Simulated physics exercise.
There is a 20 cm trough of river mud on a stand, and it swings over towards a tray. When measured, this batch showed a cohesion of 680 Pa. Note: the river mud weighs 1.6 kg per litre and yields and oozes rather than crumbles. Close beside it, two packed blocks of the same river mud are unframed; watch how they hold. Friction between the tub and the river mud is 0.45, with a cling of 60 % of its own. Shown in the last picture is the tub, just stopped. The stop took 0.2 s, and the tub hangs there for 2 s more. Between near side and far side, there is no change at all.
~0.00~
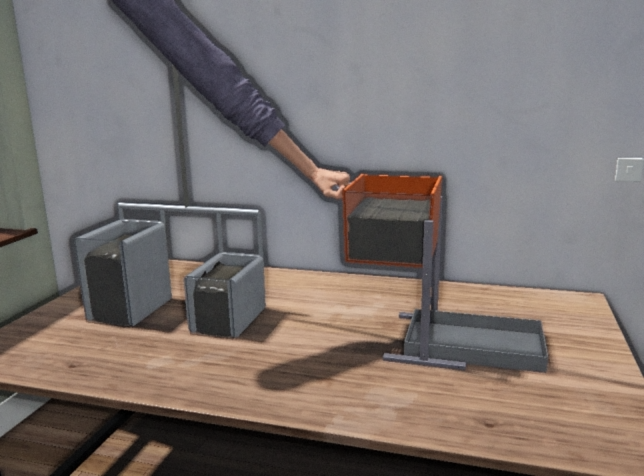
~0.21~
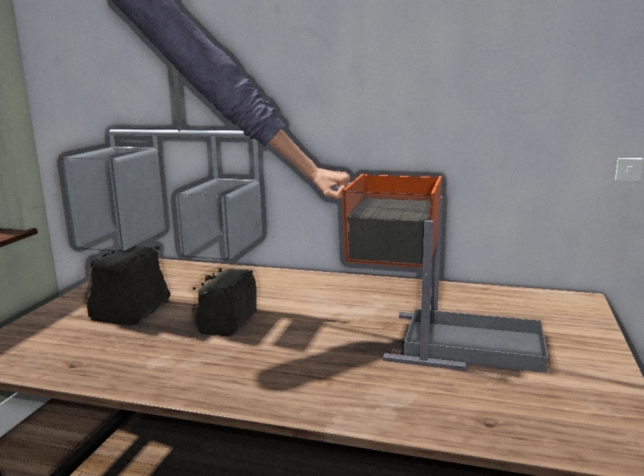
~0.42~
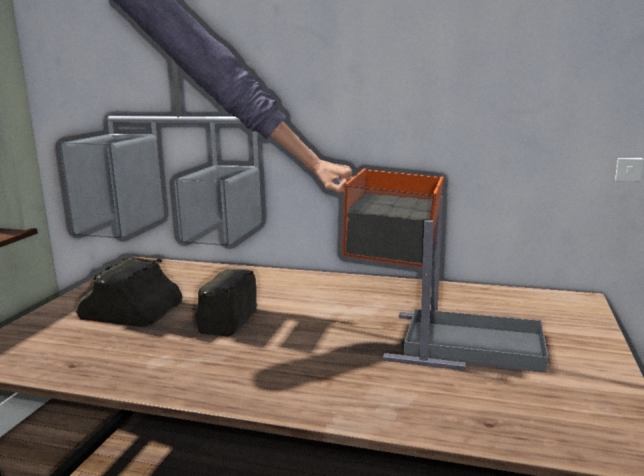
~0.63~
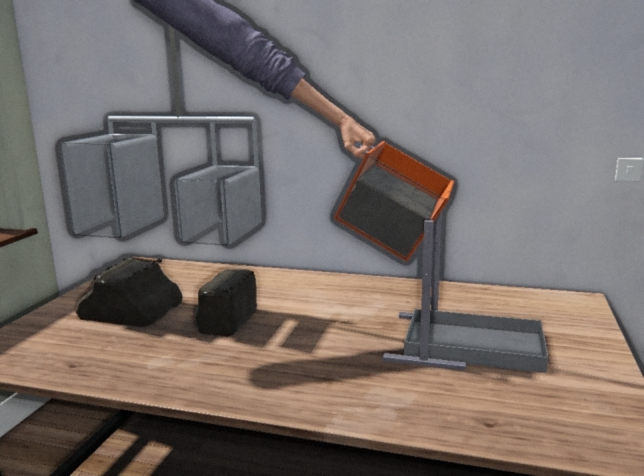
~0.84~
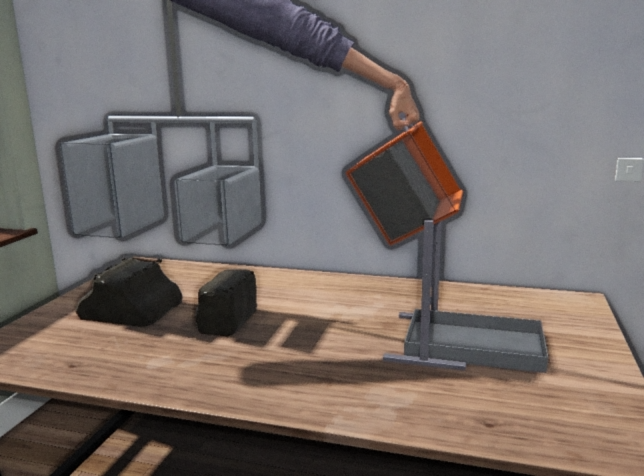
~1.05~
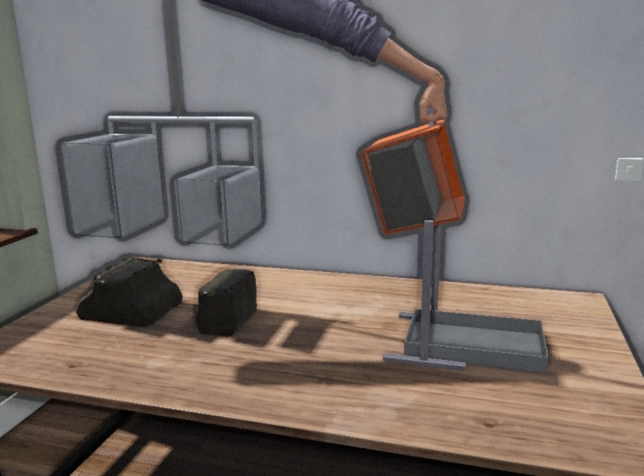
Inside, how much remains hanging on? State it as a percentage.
Some 100 percent remains.
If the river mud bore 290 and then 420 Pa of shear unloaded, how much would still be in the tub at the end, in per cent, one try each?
75 %, then 95 %.
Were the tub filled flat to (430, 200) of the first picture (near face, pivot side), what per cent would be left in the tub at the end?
Then about 100 %.
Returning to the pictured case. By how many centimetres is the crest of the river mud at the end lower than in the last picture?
1 cm.
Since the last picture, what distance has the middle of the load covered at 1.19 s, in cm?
I'd estimate roughly 1 centimetres.
After 1.19 s, the tub is at 73 degrees and holds 100 %.
After 1.36 s, the tub is at 73 degrees and holds 100 %.
After 1.53 s, the tub is at 73 degrees and holds 100 %.
After 1.70 s, the tub is at 73 degrees and holds 100 %.
After 3.05 s, at the end, the tub is at 73 degrees and holds 100 %.
